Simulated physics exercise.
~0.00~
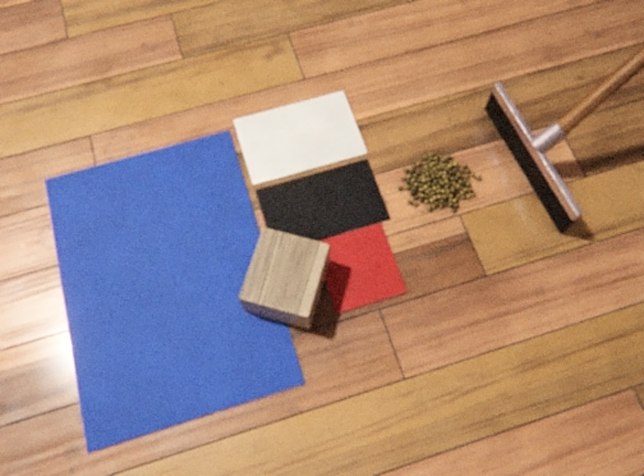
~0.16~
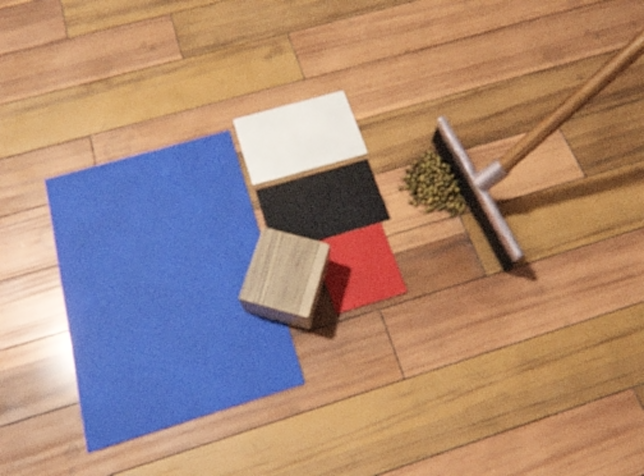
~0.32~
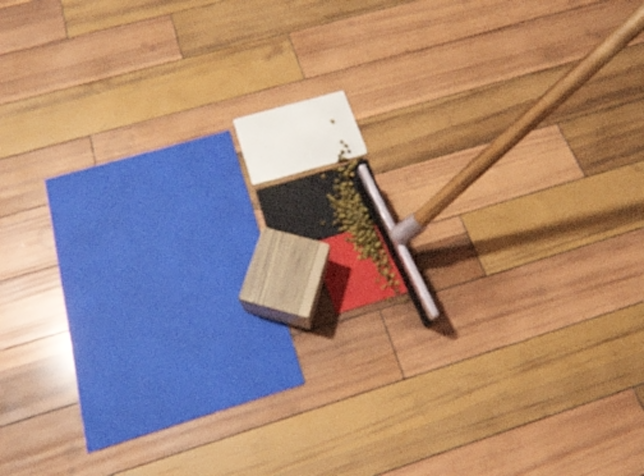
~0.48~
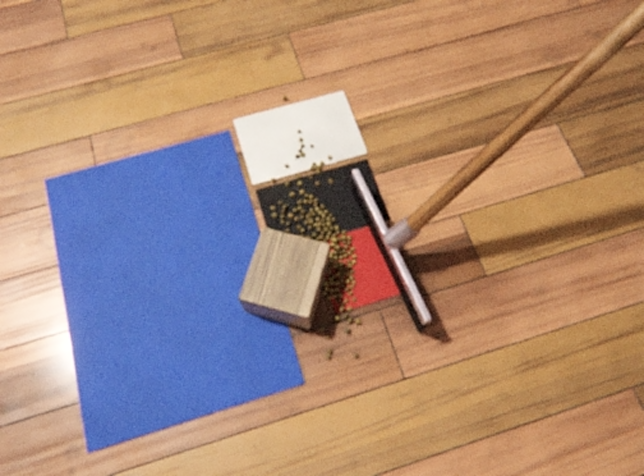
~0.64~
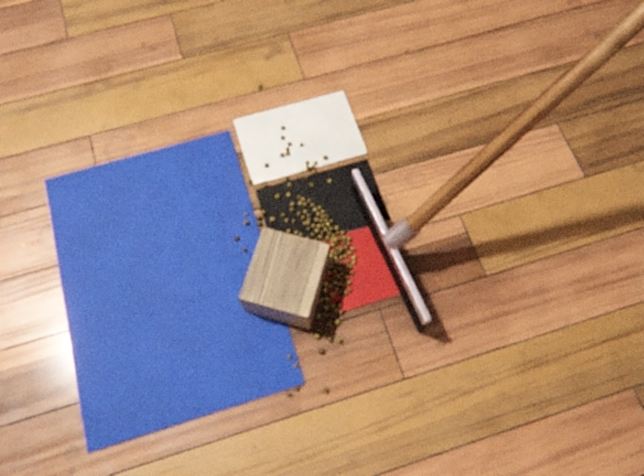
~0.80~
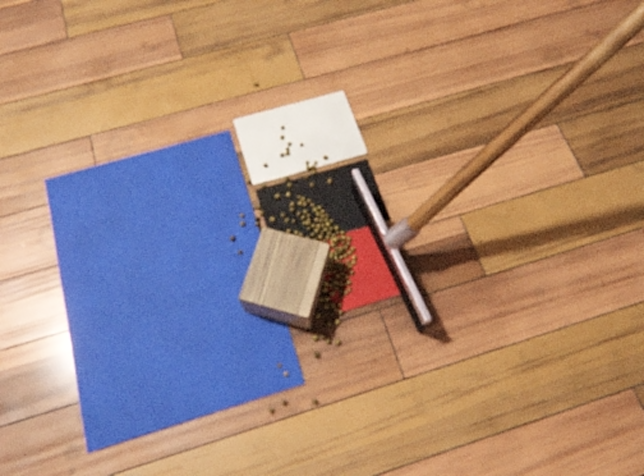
Squeegee pushing a pile of lentils left across wooden floor onto mats, then stopping as they scatter around a fixed wooden block.
